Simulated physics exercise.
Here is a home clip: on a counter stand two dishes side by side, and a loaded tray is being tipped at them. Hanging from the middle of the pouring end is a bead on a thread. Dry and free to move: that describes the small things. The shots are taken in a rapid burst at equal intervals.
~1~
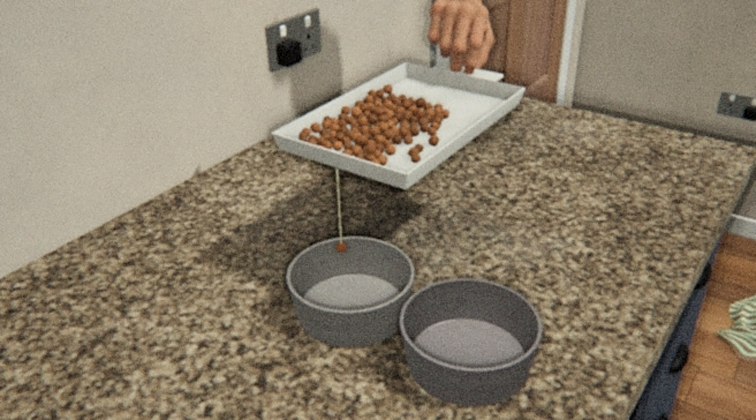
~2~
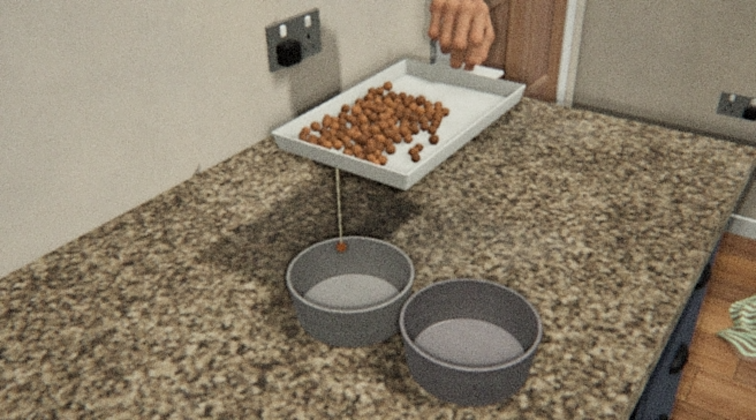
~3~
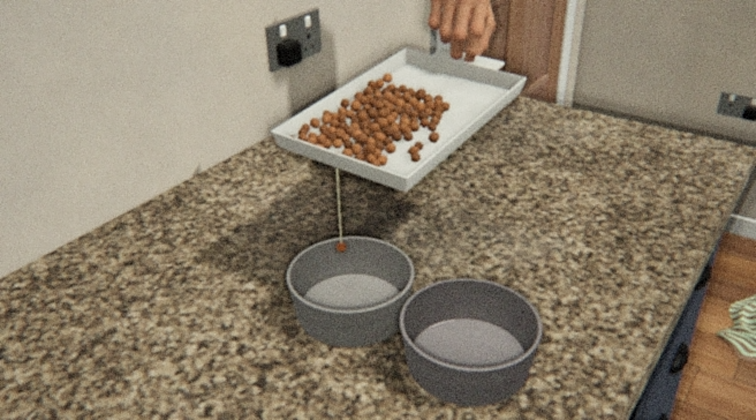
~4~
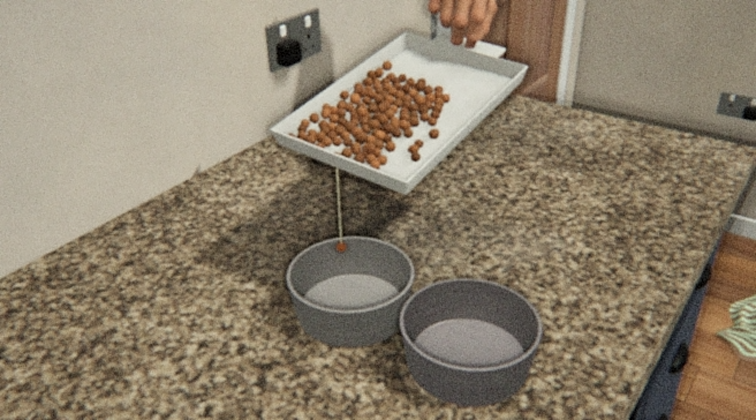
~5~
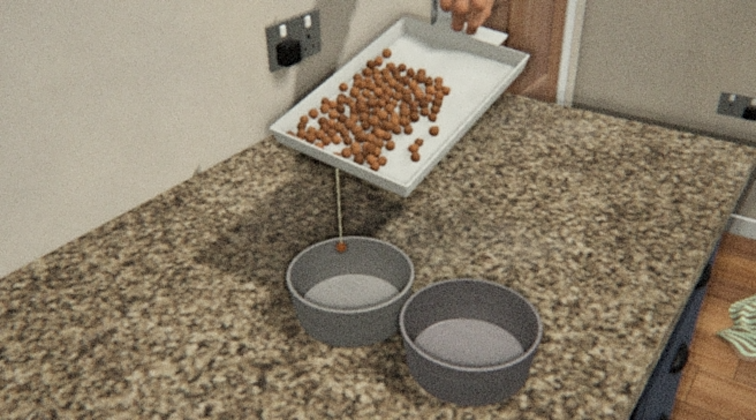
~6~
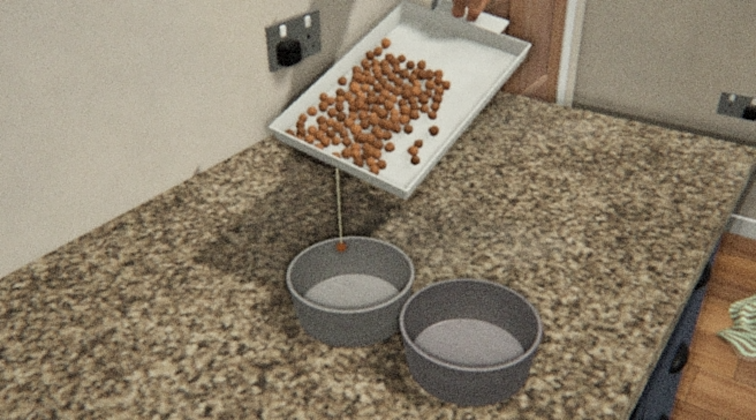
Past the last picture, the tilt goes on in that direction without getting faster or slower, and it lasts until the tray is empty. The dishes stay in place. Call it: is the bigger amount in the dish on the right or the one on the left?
It is in the one on the left.
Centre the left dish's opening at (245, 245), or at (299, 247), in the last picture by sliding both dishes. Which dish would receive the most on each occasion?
First try: The rightmost dish; second try: The rightmost dish.
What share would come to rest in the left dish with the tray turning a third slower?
Roughly 60 %.
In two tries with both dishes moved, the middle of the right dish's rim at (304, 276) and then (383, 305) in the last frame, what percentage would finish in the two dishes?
The first gives 30 %, the second 90 %.
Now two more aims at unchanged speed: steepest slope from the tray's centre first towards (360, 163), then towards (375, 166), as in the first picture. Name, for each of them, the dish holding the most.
So: The left-standing dish on the first go, the left-standing dish on the second.
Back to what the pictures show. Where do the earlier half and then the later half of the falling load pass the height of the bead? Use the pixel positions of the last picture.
First roughly (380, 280), then roughly (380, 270).
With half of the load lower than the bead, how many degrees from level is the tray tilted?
The tilt is near 105° by then.
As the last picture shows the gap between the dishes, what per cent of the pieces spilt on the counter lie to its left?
Close to 60 per cent.
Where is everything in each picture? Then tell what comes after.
The first picture shows corners of the pouring end at (278, 132) and (406, 171), level; middle of the load at (377, 128), hazelnuts; left dish at (313, 321); right dish at (435, 378); bead on its thread at (341, 247).
The second picture shows corners of the pouring end at (278, 132) and (406, 172), level; middle of the load at (377, 127).
The third picture shows corners of the pouring end at (278, 130) and (406, 174), tipped barely, lowest at the right corner; middle of the load at (377, 123).
The fourth picture shows corners of the pouring end at (277, 129) and (405, 178), tipped a little, lowest at the right corner; middle of the load at (377, 118).
The fifth picture shows corners of the pouring end at (276, 127) and (405, 182), tipped a little, lowest at the right corner; middle of the load at (376, 113).
The sixth picture shows corners of the pouring end at (276, 126) and (405, 186), tipped clearly, lowest at the right corner; middle of the load at (375, 110), a small part on the move; left dish at (313, 321); right dish at (435, 378).
Soon after the last picture, tray tipped steeply; nearly all on the tray; a stray few in the air.
A little later, tray tipped past a quarter turn; about half on the tray; a stray few in the right dish; about a quarter in the left dish; a stray few outside both; about a third in the air.
Later still, tray tipped past a quarter turn; a small part in the right dish; about two thirds in the left dish; about a quarter outside both.
At rest, tray tipped past a quarter turn; a small part in the right dish; about two thirds in the left dish; about a quarter outside both.
